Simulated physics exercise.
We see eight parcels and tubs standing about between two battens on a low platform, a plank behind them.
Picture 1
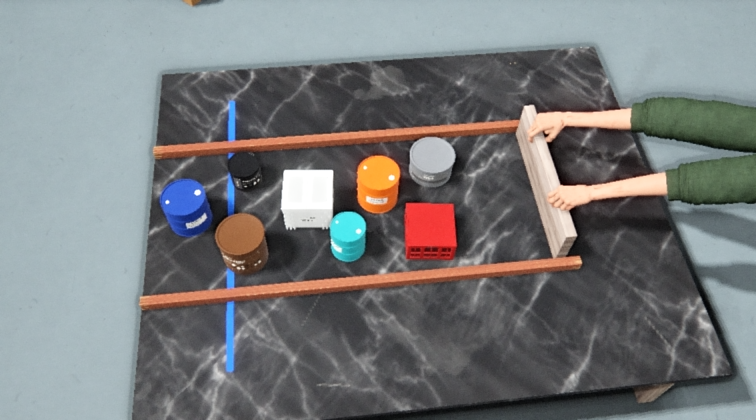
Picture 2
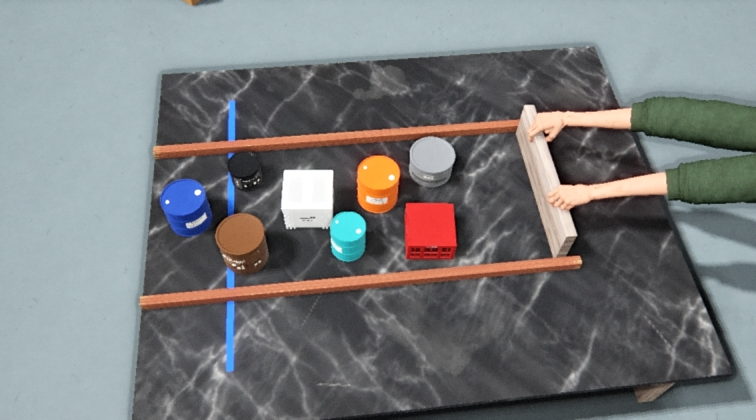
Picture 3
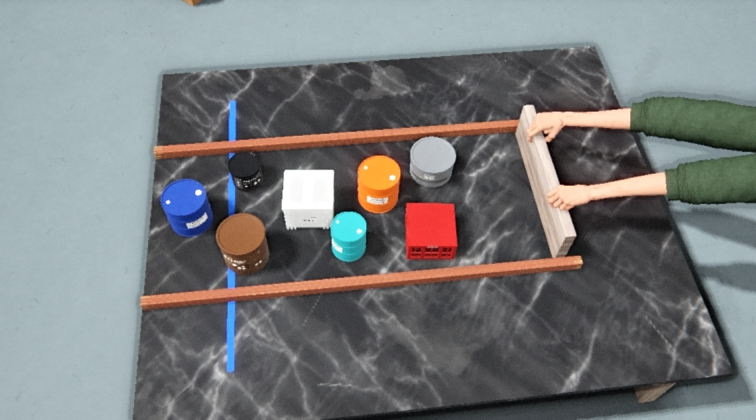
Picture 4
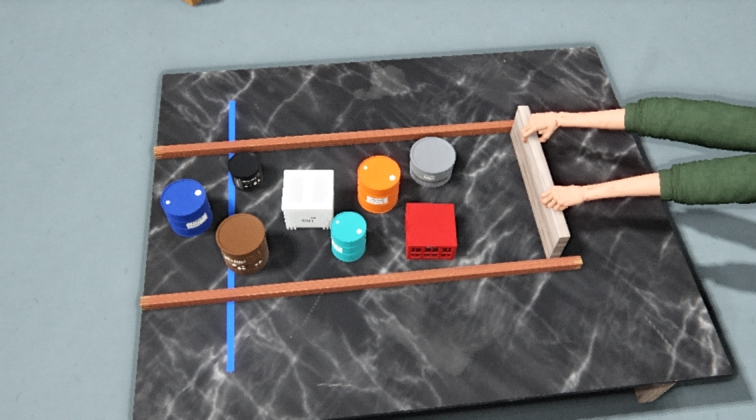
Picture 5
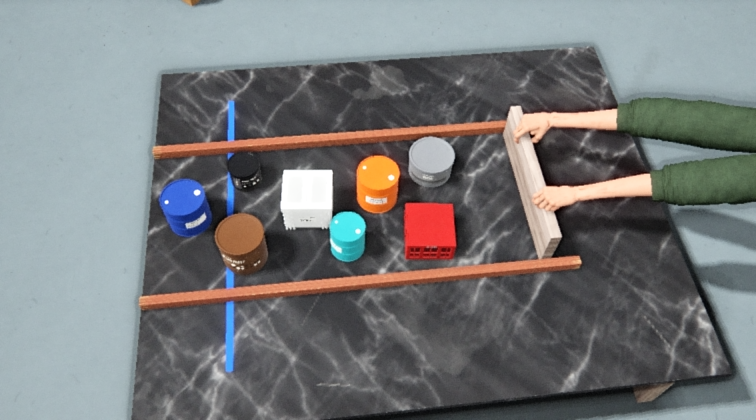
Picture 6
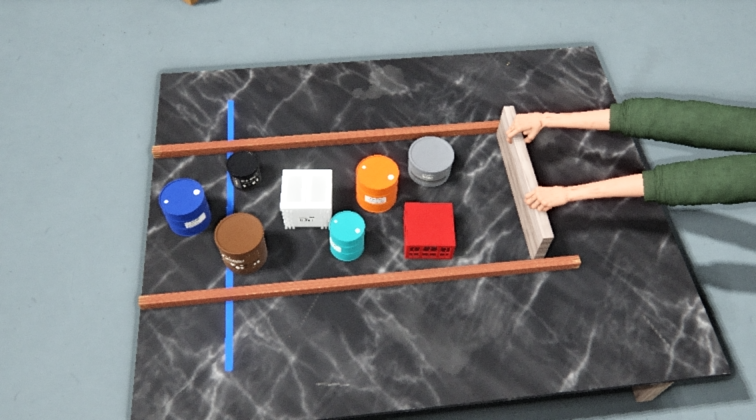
Two hands sliding a plank slightly left between two battens on a dark marbled platform, the eight tubs and parcels staying still.
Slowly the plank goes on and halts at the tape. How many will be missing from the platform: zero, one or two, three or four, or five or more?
In the end the number that fall off is one or two.
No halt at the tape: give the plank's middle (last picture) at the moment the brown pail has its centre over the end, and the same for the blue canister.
Its middle is around (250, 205) and around (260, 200).
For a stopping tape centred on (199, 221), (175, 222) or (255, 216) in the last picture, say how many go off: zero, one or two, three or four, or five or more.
Taking them in turn, five or more; more than four; one or two.
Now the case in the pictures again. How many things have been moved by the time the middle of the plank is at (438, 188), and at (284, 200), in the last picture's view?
At the one place 2, at the other 8.
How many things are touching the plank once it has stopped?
The number is 3.
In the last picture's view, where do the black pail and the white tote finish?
The black pail stops around (167, 178); the white tote around (160, 212).
A little later, none off yet; blue canister at rest near (186, 208); brown pail at rest near (242, 244); black pail at rest near (244, 171).
Next, none off yet; blue canister shifted a little near (171, 209); brown pail shifted about its own width near (178, 250); black pail shifted about its own width near (223, 173).
When it is over, the number that fall off is one or two; down, brown pail and blue canister.
